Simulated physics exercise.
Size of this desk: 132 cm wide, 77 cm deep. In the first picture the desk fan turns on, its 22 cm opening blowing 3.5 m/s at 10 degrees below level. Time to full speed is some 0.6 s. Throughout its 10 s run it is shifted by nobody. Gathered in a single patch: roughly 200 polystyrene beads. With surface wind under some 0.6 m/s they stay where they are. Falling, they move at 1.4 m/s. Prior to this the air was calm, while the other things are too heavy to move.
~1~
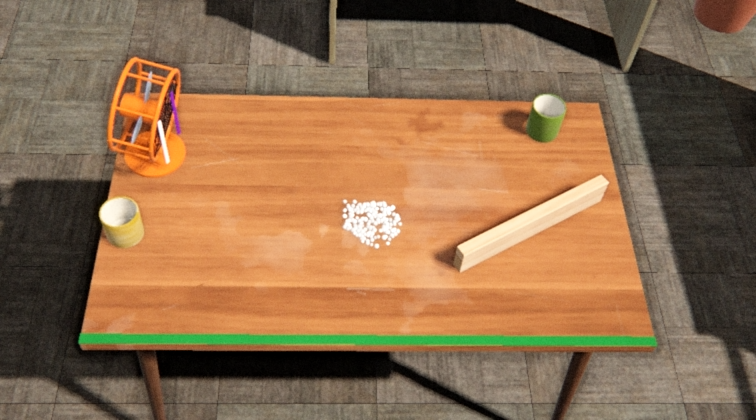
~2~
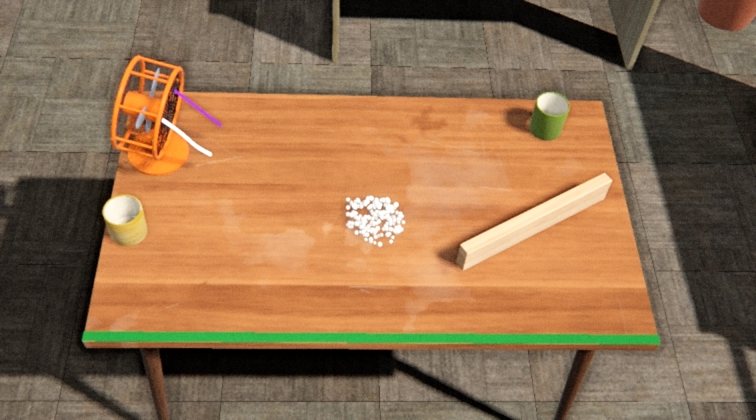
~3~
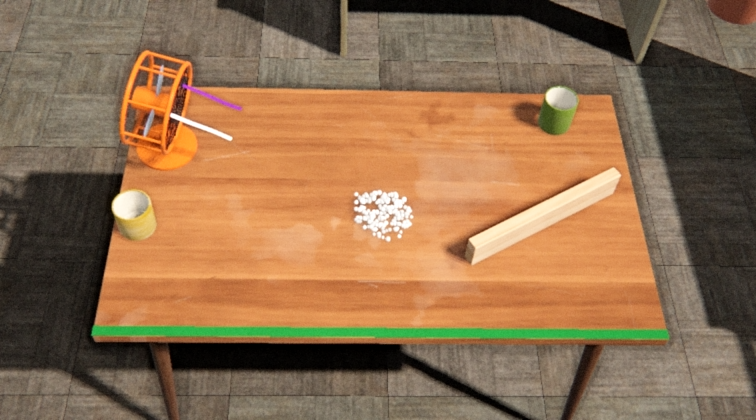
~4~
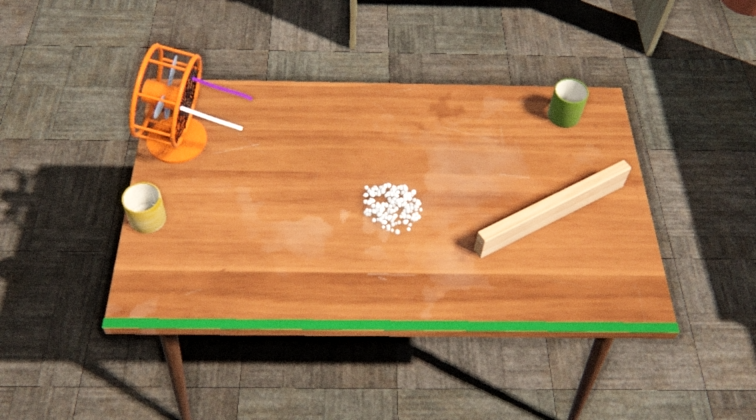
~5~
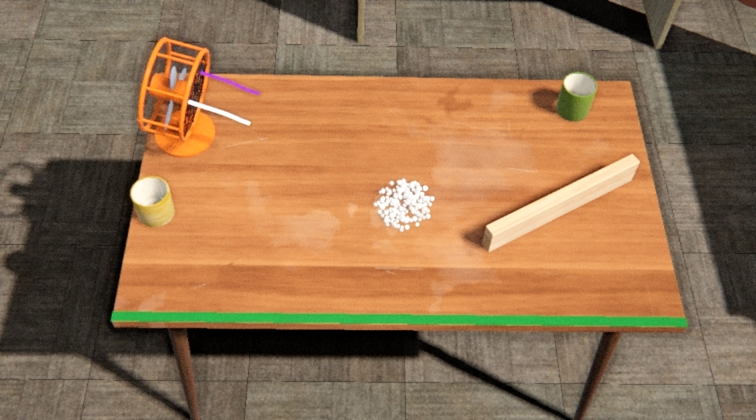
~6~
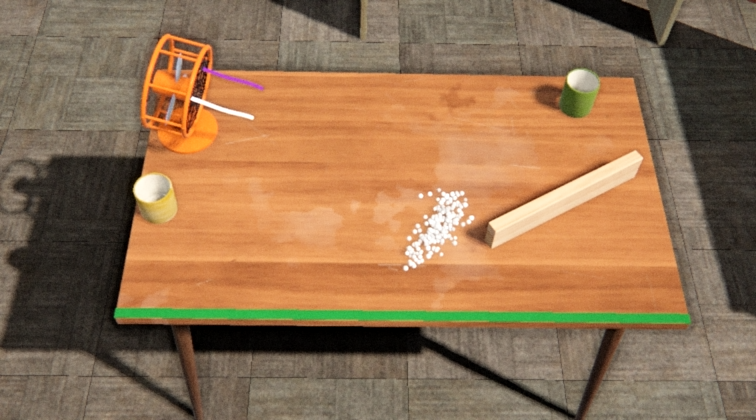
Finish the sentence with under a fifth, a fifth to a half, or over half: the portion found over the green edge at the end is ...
The portion found there is over half.
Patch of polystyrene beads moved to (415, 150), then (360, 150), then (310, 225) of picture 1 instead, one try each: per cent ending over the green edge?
Try by try: About 0 per cent, 0 per cent and 90 per cent.
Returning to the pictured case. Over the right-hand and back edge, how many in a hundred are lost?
Roughly 15 per cent at the right-hand edge and 0 per cent at the back edge.
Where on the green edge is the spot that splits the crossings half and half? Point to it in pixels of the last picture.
The halfway point of the crossings is around (500, 322) in the last picture.
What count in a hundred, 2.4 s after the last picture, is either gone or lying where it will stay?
Estimate: Close to 90 %.
Then, 1.2 s after the last picture the count stands so, 82 % are over the green edge.
Then, 2.4 s after the last picture the count stands so, 82 % are over the green edge.
Then, 4.7 s after the last picture the count stands so, 84 % are over the green edge.
Then, 9.2 s after the last picture, at the end, 84 % are over the green edge.
